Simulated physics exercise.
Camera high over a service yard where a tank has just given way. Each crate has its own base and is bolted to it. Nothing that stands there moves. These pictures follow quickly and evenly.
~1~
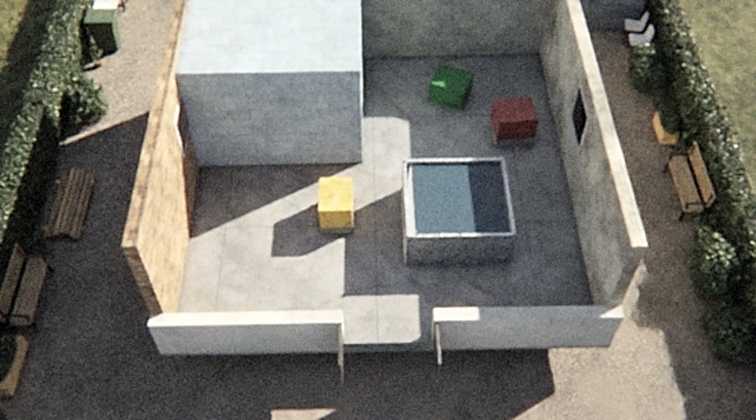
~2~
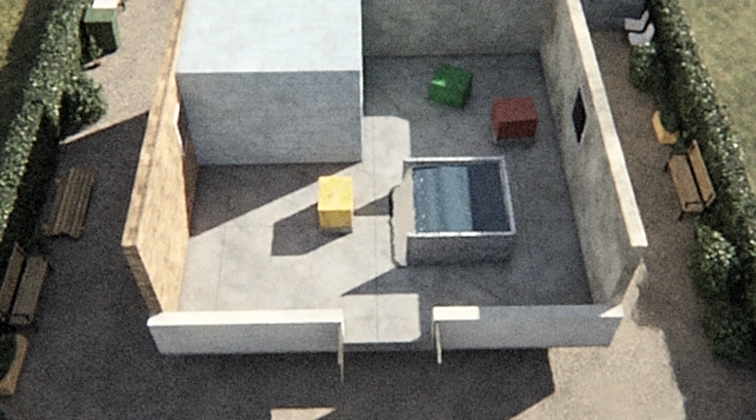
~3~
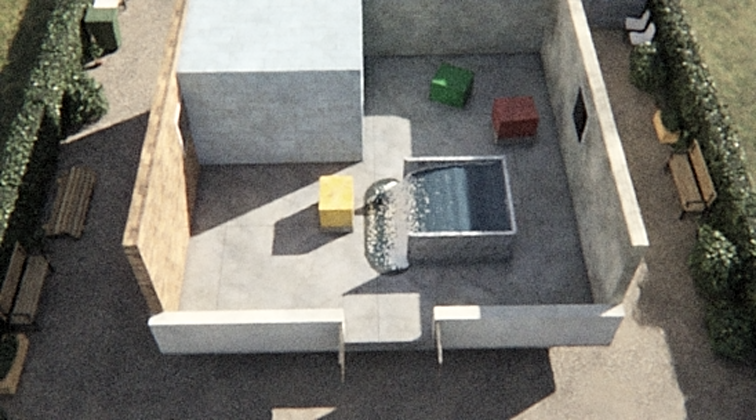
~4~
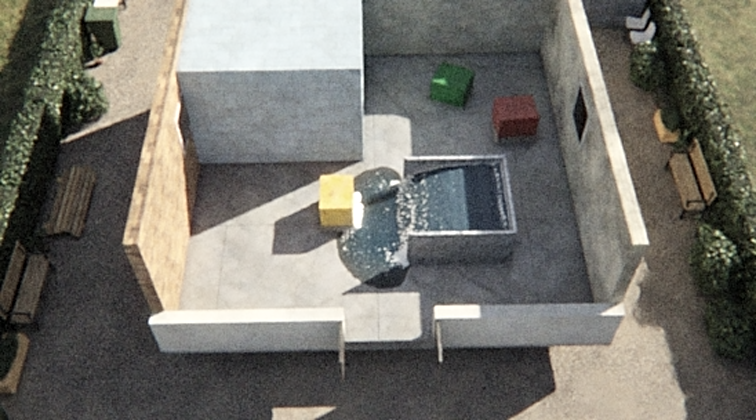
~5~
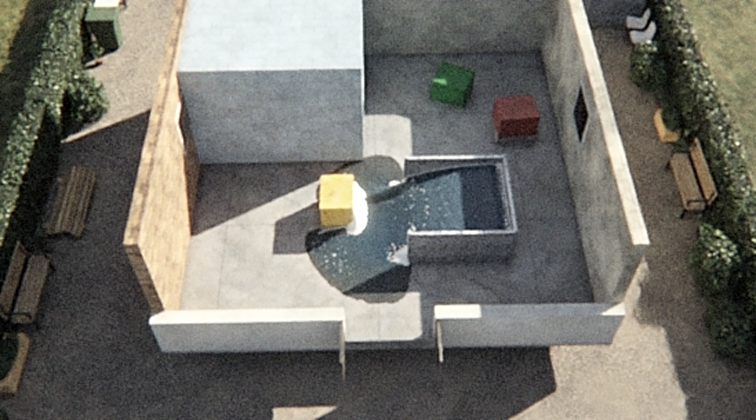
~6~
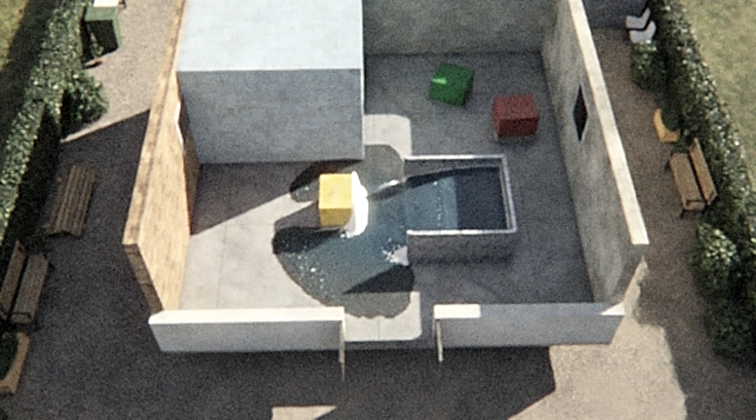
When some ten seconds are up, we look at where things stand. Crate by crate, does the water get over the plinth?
My prediction: The yellow crate is flooded, the green crate is flooded, the red crate is not flooded.
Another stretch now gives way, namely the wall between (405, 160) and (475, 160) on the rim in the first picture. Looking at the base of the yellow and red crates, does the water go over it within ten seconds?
The yellow one is not reached; the red one is reached.
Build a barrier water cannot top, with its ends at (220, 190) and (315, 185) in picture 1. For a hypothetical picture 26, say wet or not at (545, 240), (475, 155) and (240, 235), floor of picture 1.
The first point comes out unwetted, the next unwetted, the last inundated.
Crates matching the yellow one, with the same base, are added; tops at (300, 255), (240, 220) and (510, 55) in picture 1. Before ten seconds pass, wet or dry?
Going through them in order, the first is overtopped, the second is overtopped and the third is not reached.
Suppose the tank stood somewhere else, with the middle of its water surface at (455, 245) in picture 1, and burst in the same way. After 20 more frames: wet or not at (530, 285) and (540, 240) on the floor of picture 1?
The first spot is not reached, while the second is not reached.
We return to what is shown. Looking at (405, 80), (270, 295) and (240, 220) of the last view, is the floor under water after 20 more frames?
First inundated, second inundated, third inundated.
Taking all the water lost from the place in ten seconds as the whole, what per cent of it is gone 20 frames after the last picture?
I'd estimate close to 20 per cent.
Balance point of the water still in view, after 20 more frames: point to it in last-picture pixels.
At about (311, 227).
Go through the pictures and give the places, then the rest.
The first frame shows still water in the open tank at (457, 198).
In the second frame, the front is at (399, 264), out from the gap at (407, 216).
In the third frame, the front is at (387, 271), out from the gap at (408, 217).
In the fourth frame, the front is at (356, 274), out from the gap at (408, 217).
In the fifth frame, the front is at (313, 256), out from the gap at (408, 217).
In the sixth frame, water pours out at (408, 217) and has run to (277, 244).
A moment on, water covers 35 % of the floor; the yellow crate water round its plinth, the green crate not reached, the red crate not reached.
Next, water covers 45 % of the floor; the yellow crate water round its plinth, the green crate not reached, the red crate not reached.
Then, water covers 55 % of the floor; the yellow crate water round its plinth, the green crate water round its plinth, the red crate water round its plinth.
Later, water covers 70 % of the floor; the yellow crate water round its plinth, the green crate water round its plinth, the red crate water round its plinth.
In the end, water covers 95 % of the floor; the yellow crate was topped, the green crate was topped, the red crate stayed above the water.
